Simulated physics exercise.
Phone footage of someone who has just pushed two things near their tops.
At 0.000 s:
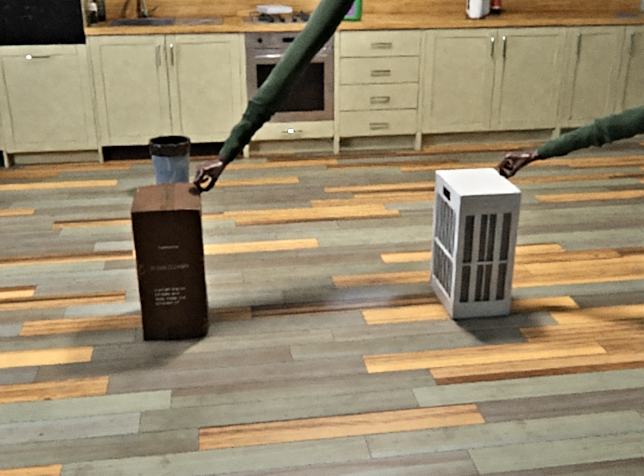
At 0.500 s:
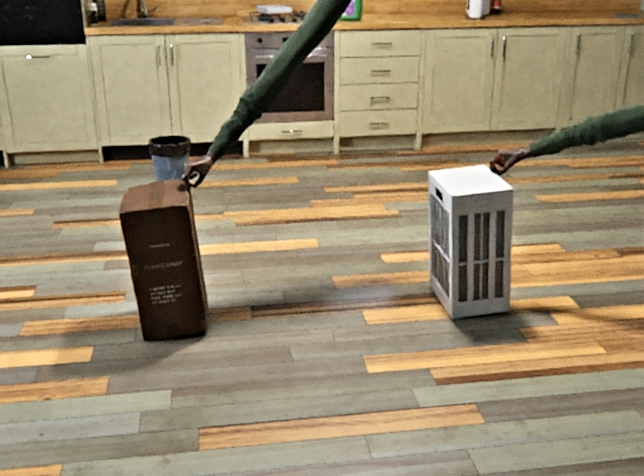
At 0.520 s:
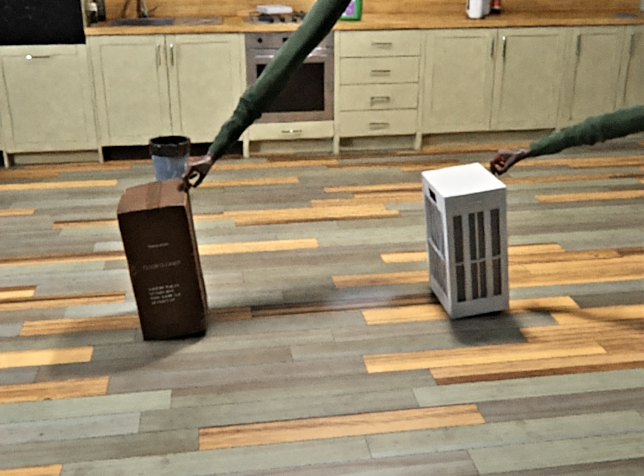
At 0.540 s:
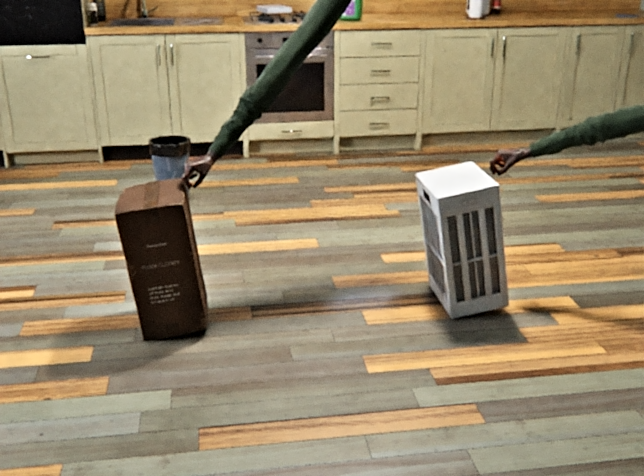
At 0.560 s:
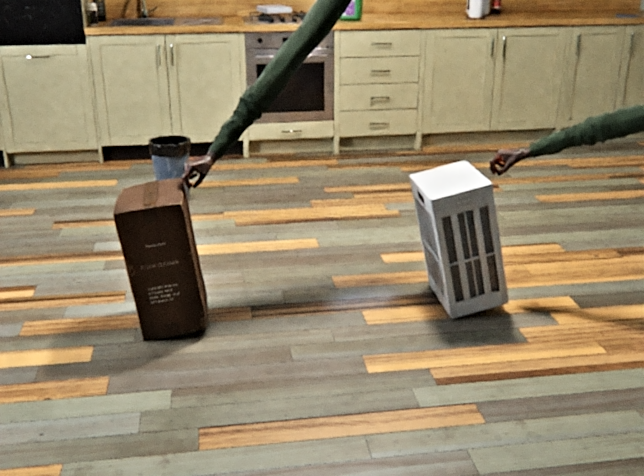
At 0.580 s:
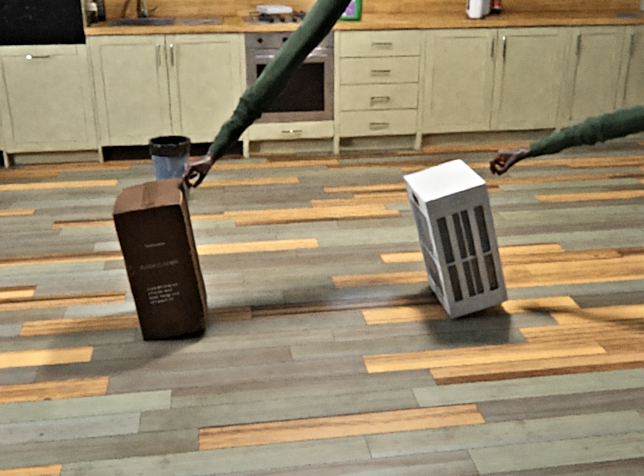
On a kitchen's wooden floor, two hands push a brown box and a white crate, both leaning left, the crate leaning farther.
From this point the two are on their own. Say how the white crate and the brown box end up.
What happens is that the white crate capsizes and the brown box finishes upright.
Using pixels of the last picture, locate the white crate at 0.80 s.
Its middle should be about (423, 242).
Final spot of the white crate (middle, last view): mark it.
End position, centre: Approx. (379, 280).
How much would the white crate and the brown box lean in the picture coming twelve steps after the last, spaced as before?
At that point the first is 45° off upright and the second 2°.
After 0.80 s, white crate 42° off upright near (423, 242); brown box upright near (174, 259).
At rest (1.8 s), the white crate topples, near (379, 280); the brown box settles on its feet, near (172, 260).
